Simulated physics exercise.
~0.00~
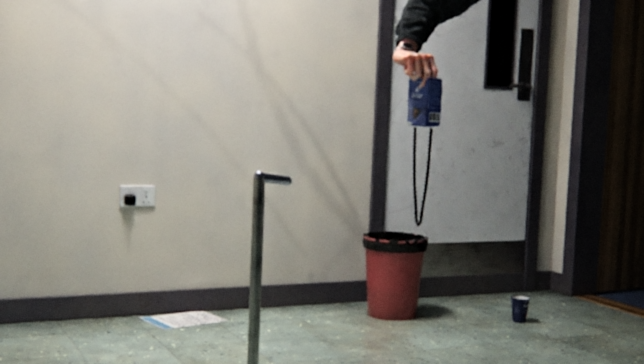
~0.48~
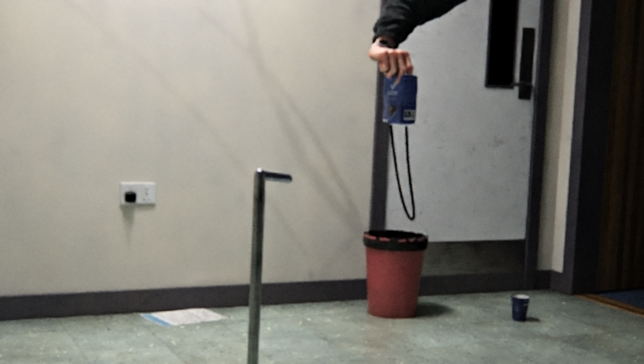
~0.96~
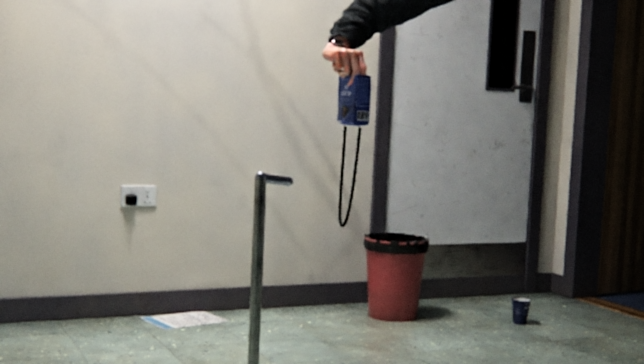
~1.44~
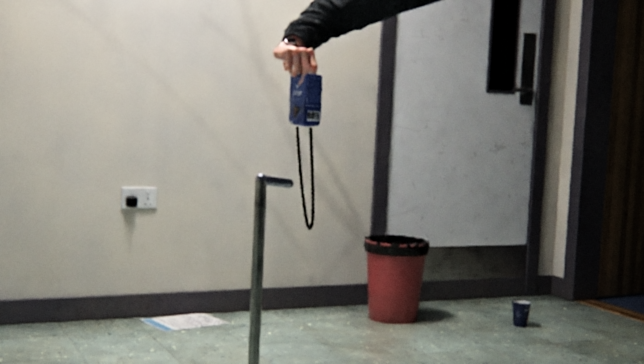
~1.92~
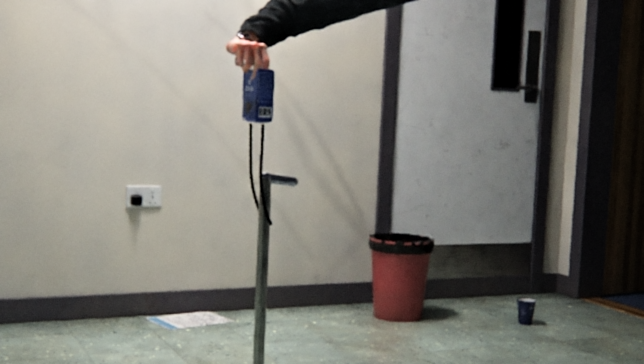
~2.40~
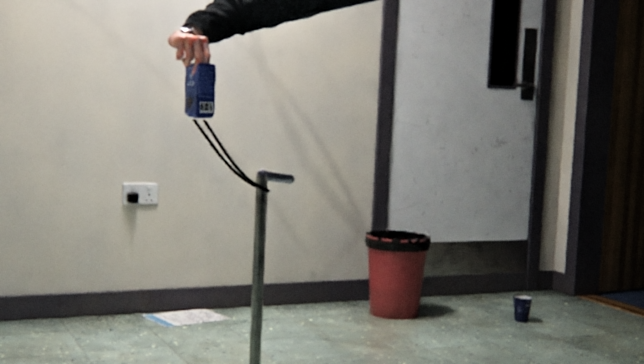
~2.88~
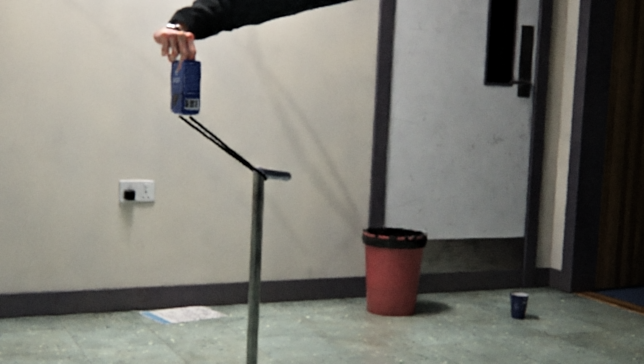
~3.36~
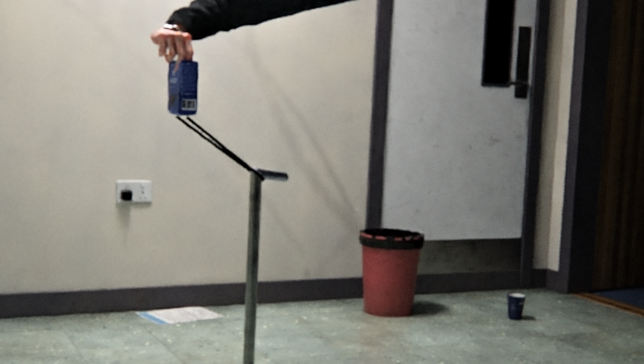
In a plain room with a pale wall and a grey floor, seen from low down by a slightly swaying camera, a thin metal post with a short sideways hook stands in front of a red bin, a door and a small dark cup. A dark-sleeved arm reaches in from the upper right, its hand holding a blue pouch with a black cord loop hanging below. The hand carries the pouch steadily left, above the post. The trailing loop catches at the hook and pulls taut, and the hand stops left of the post, the pouch still held upright.
